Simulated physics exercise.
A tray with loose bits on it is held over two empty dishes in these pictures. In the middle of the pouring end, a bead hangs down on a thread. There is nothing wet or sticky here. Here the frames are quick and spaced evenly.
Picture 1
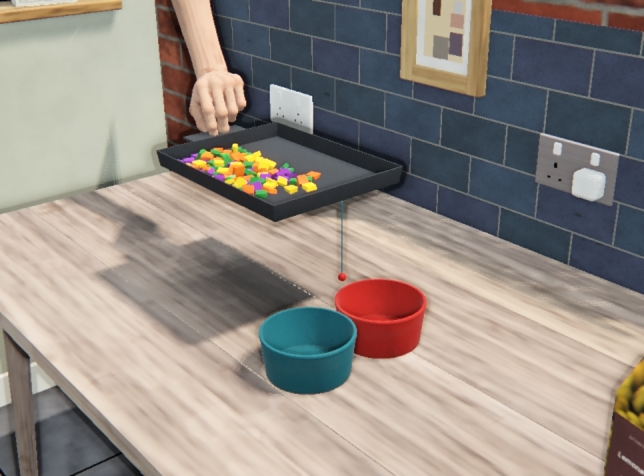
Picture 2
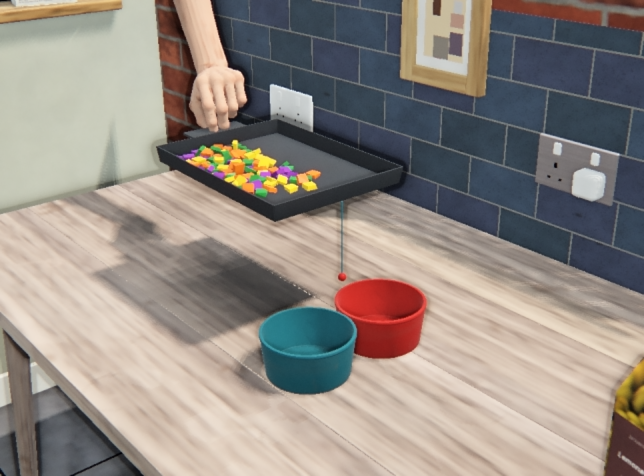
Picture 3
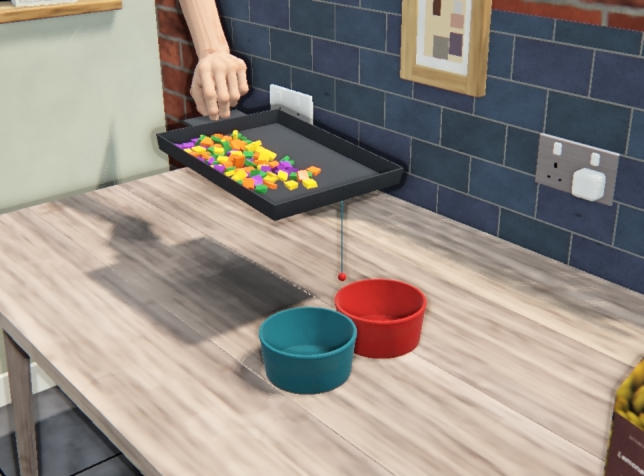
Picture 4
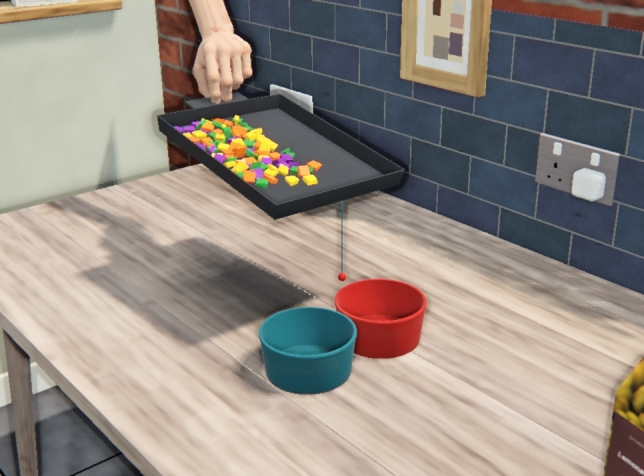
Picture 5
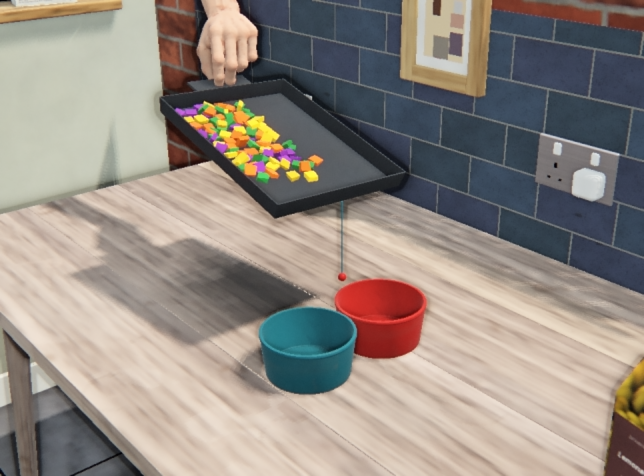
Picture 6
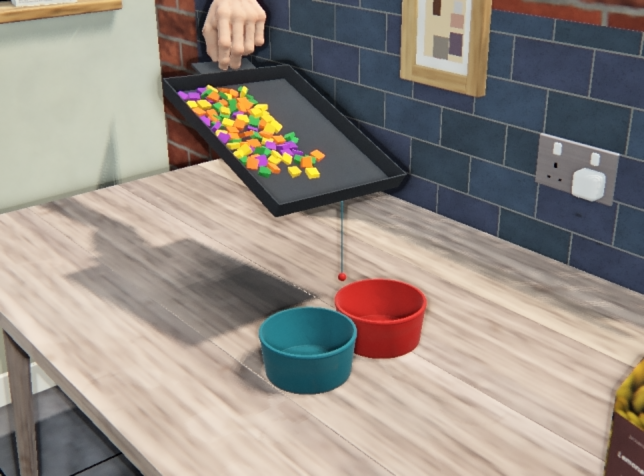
In this clip, a hand steadily raises the far end of a dark tray of small colourful pieces, tilting it clearly towards two empty dishes, teal and red, while the pieces stay clustered and a red bead hangs still.
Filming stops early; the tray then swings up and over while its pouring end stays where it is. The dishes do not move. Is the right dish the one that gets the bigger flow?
Yes, the fuller dish will be the one on the right.
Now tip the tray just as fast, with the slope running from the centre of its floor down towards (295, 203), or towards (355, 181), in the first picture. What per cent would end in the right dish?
Somewhere close to 10 % the first time, 10 % the second.
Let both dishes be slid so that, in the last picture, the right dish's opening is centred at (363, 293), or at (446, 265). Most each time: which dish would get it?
At the first spot the right-side one comes out ahead, at the second spot the left-side one.
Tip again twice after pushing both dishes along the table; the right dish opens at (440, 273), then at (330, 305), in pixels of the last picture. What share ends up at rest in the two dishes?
Around 70 per cent for the first position, around 30 per cent for the second.
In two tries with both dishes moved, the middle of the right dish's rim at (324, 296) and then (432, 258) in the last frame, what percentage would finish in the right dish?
10 and 10 in a hundred.
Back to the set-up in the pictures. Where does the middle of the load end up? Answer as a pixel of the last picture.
Close to (391, 335) in the last view.
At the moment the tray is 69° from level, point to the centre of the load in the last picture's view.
Mark it at roughly (347, 186) in the final frame.
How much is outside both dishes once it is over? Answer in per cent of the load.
Something near 30 in every hundred.
Just after the last frame, tray tipped steeply; the larger part on the tray; about a tenth in the air.
A moment on, tray tipped past a quarter turn; roughly two thirds on the tray; just a few in the left dish; roughly a quarter in the right dish; about a tenth outside both.
Further on, tray tipped past a quarter turn; about a tenth in the left dish; roughly half in the right dish; roughly a third outside both.
When it is over, tray tipped past a quarter turn; about a tenth in the left dish; roughly half in the right dish; roughly a third outside both.
